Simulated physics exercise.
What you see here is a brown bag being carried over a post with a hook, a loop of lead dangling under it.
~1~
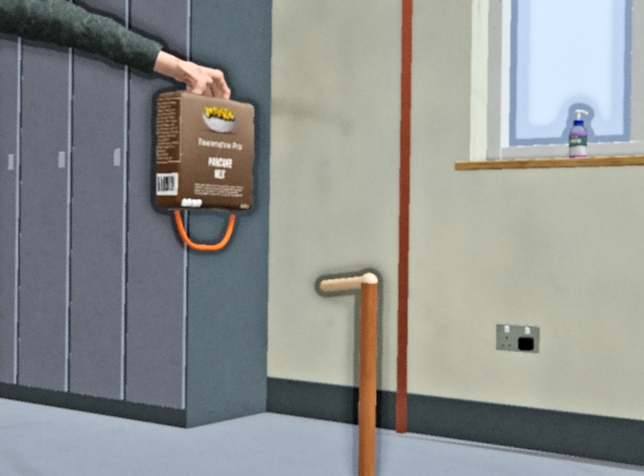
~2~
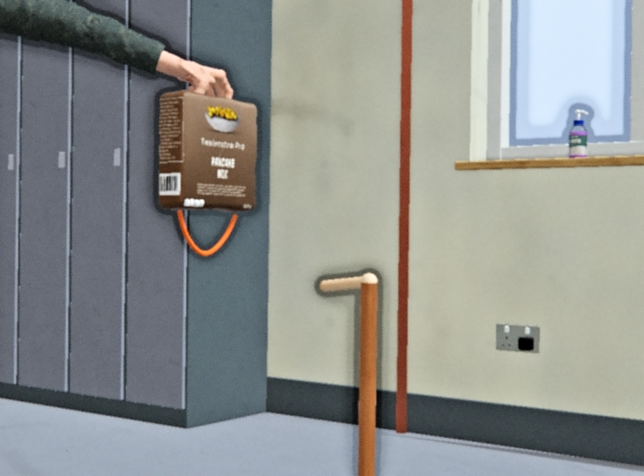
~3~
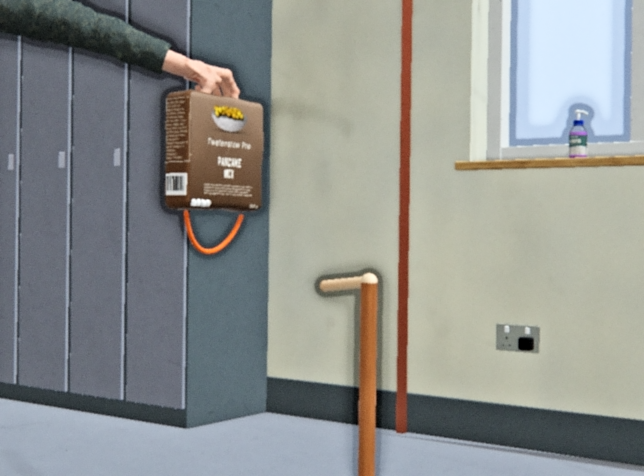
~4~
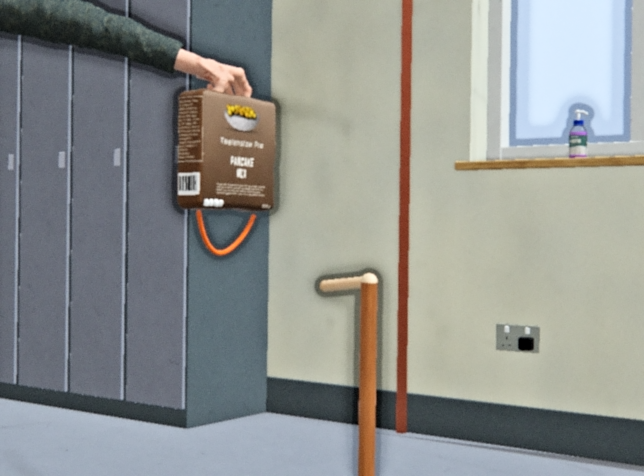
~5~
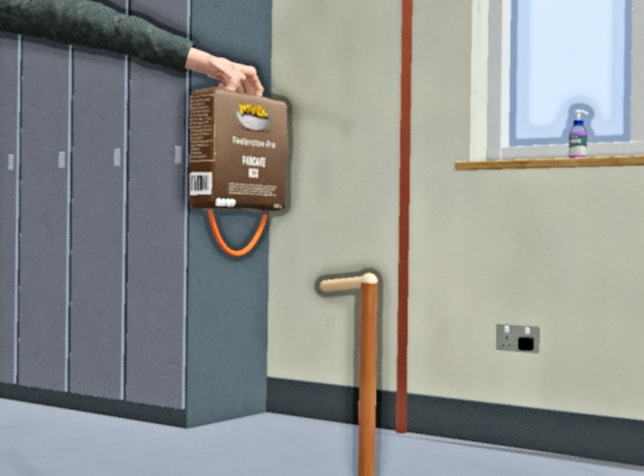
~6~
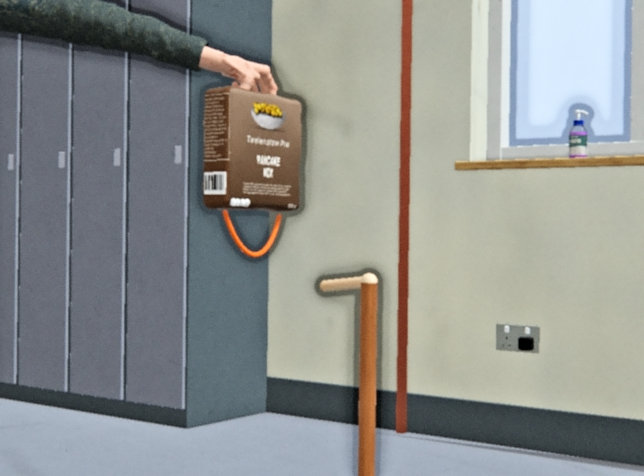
A hand carrying a brown bag with an orange loop dangling beneath moves slowly right past grey lockers, above a hooked post.
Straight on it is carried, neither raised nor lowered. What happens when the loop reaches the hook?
Continues on.
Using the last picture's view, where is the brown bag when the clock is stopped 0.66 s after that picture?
Close to (337, 148) in the last view.
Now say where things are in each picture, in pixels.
The first frame shows brown bag (207, 154); hook tip (325, 286).
The second frame shows brown bag (209, 154); bottom of the loop (206, 253).
The third frame shows brown bag (216, 153).
The fourth frame shows brown bag (228, 153); bottom of the loop (221, 253).
The fifth frame shows brown bag (239, 152).
The sixth frame shows brown bag (254, 152); bottom of the loop (256, 255); hook tip (325, 286); hook points towards it, loop hangs above the hook.
Then, 0.66 s later than the last view, bag over the post near (337, 148).
Then, 1.44 s later than the last view, bag past the post near (450, 143).
Finally, bag past the post near (537, 139). The brown bag goes by freely.
